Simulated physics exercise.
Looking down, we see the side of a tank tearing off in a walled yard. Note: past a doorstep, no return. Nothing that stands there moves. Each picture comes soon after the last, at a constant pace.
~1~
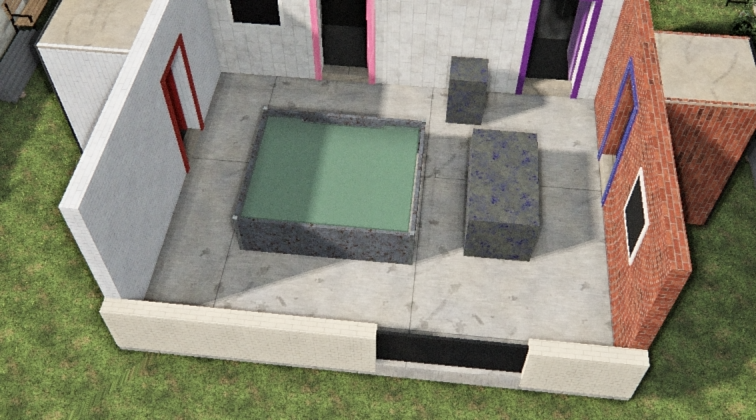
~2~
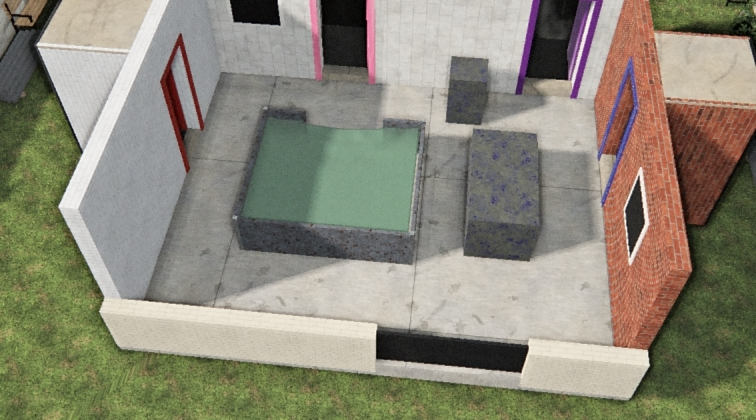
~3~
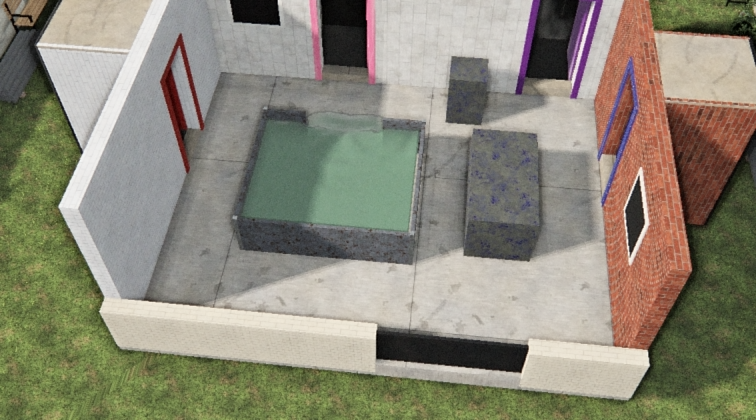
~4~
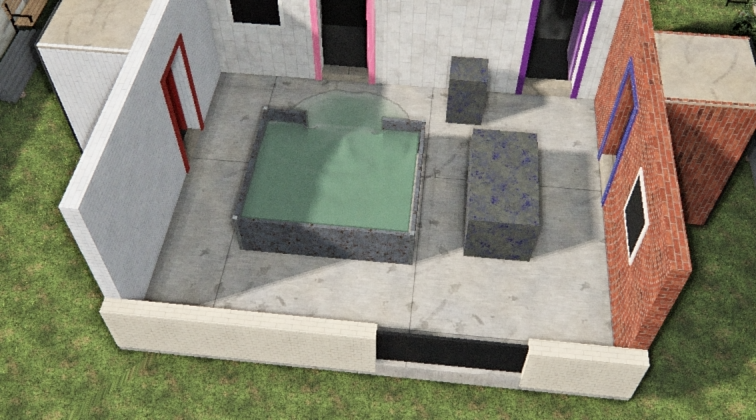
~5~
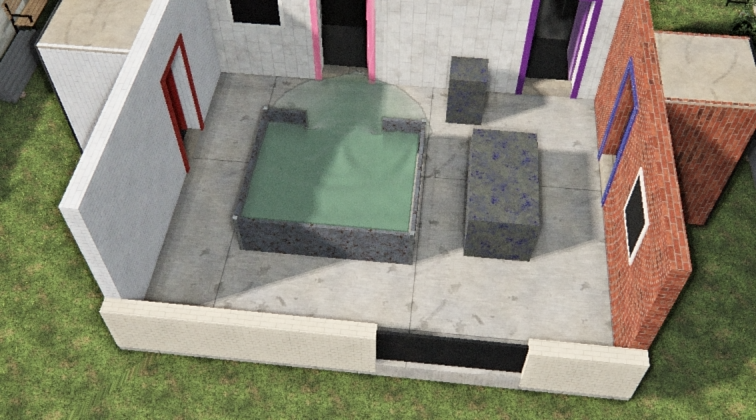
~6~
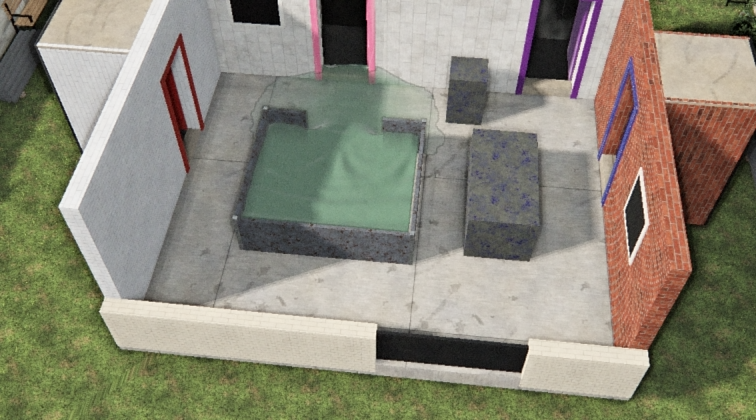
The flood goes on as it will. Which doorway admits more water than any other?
The pink doorway.
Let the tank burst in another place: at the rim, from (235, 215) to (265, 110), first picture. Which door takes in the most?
Answer: The red-painted one.
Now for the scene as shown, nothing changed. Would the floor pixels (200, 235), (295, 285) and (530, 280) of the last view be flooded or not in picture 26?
Taking them in turn: Drenched, not wetted, not wetted.
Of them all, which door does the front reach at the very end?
That one is the one in blue.
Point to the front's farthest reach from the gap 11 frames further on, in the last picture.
Close to (591, 99), I think.
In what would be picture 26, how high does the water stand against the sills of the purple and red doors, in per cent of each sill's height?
In turn 30 and 190 per cent.
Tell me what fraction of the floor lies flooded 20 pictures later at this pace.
About 60 %.
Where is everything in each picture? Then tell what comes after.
The first picture shows still water in the water tank at (334, 171).
In the second picture, water pours out on the water tank's far side and has run to a hidden place.
In the third picture, water pours out on the water tank's far side and has run to a hidden place.
In the fourth picture, the front is at (333, 94), out from the gap on the water tank's far side.
In the fifth picture, the front is at (320, 79), out from the gap on the water tank's far side.
In the sixth picture, water pours out on the water tank's far side and has run to (286, 77).
A moment on, water covers 20 % of the floor; purple door not reached, red door not reached, blue door not reached, pink door a lot in.
Next, water covers 30 % of the floor; purple door wet at the sill, nothing in, red door wet at the sill, nothing in, blue door not reached, pink door a lot in.
Then, water covers 60 % of the floor; purple door wet at the sill, nothing in, red door a trickle in, blue door wet at the sill, nothing in, pink door a lot in.
Later, water covers 90 % of the floor; purple door wet at the sill, nothing in, red door some in, blue door wet at the sill, nothing in, pink door a lot in.
In the end, water covers 100 % of the floor; purple door wet at the sill, nothing in, red door some in, blue door wet at the sill, nothing in, pink door a lot in; the pink door has let in the most.
